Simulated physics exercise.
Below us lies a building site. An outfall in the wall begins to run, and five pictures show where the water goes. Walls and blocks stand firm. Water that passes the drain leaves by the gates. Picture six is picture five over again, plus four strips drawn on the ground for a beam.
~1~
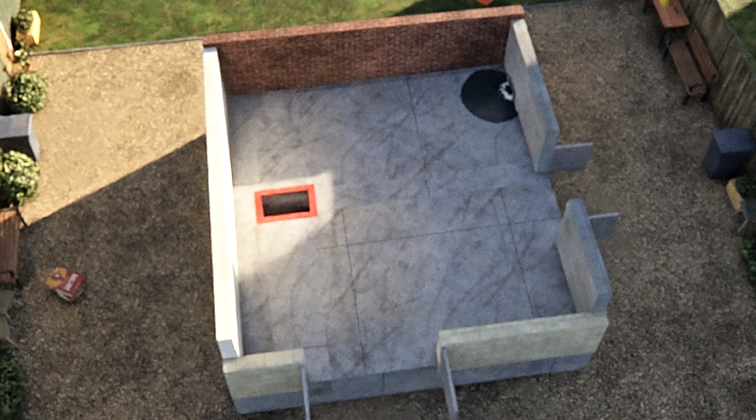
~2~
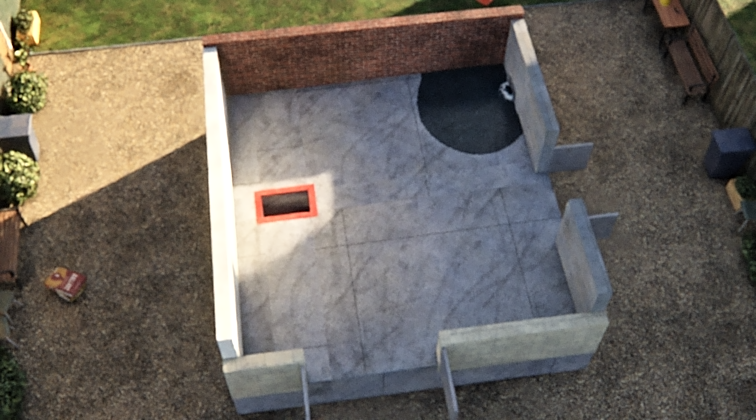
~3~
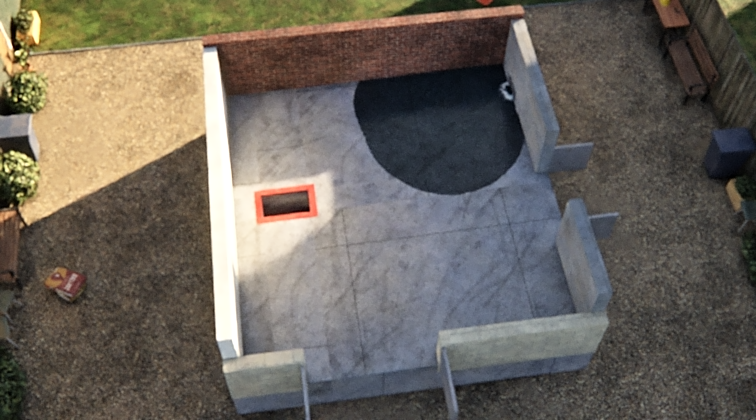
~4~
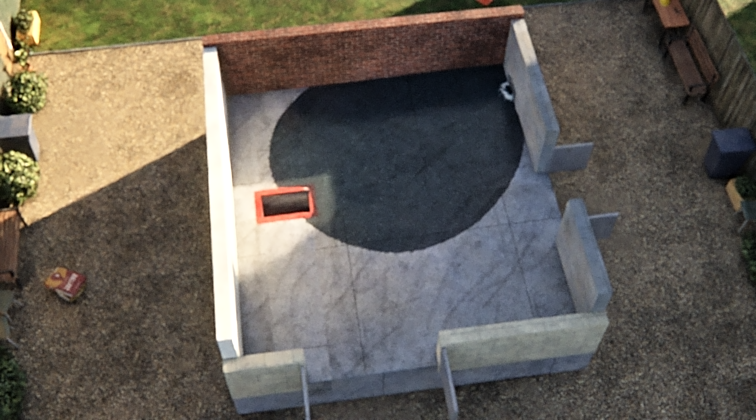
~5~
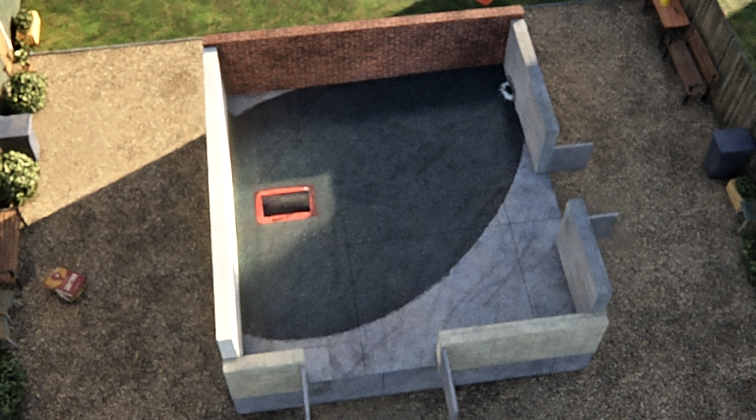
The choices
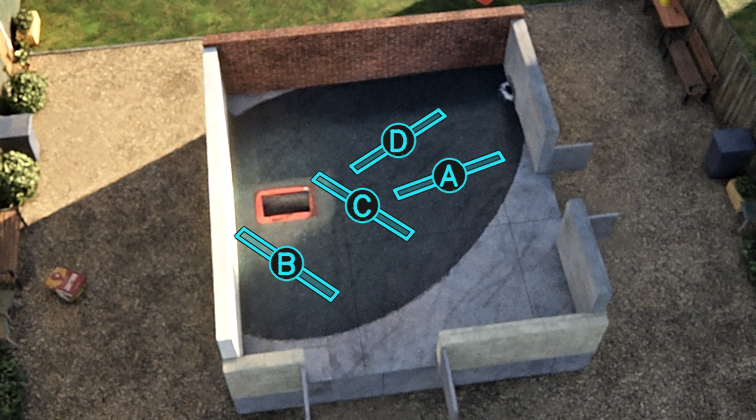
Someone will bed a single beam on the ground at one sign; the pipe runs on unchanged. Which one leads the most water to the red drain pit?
Place B does it best.
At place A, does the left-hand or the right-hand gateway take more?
The left one.
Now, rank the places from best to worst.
B, A, D, C.
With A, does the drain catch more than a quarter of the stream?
Yes.
In cyan, A from (396, 194) to (501, 156); B from (240, 232) to (334, 296); C from (316, 176) to (409, 235); D from (354, 169) to (441, 113).
For place A, about 43 % of the stream goes into the red drain pit, about 55 % out by the gates.
For place B, about 69 % of the stream goes into the red drain pit, about 29 % out by the gates.
For place C, about 25 % of the stream goes into the red drain pit, about 73 % out by the gates.
For place D, about 32 % of the stream goes into the red drain pit, about 67 % out by the gates.
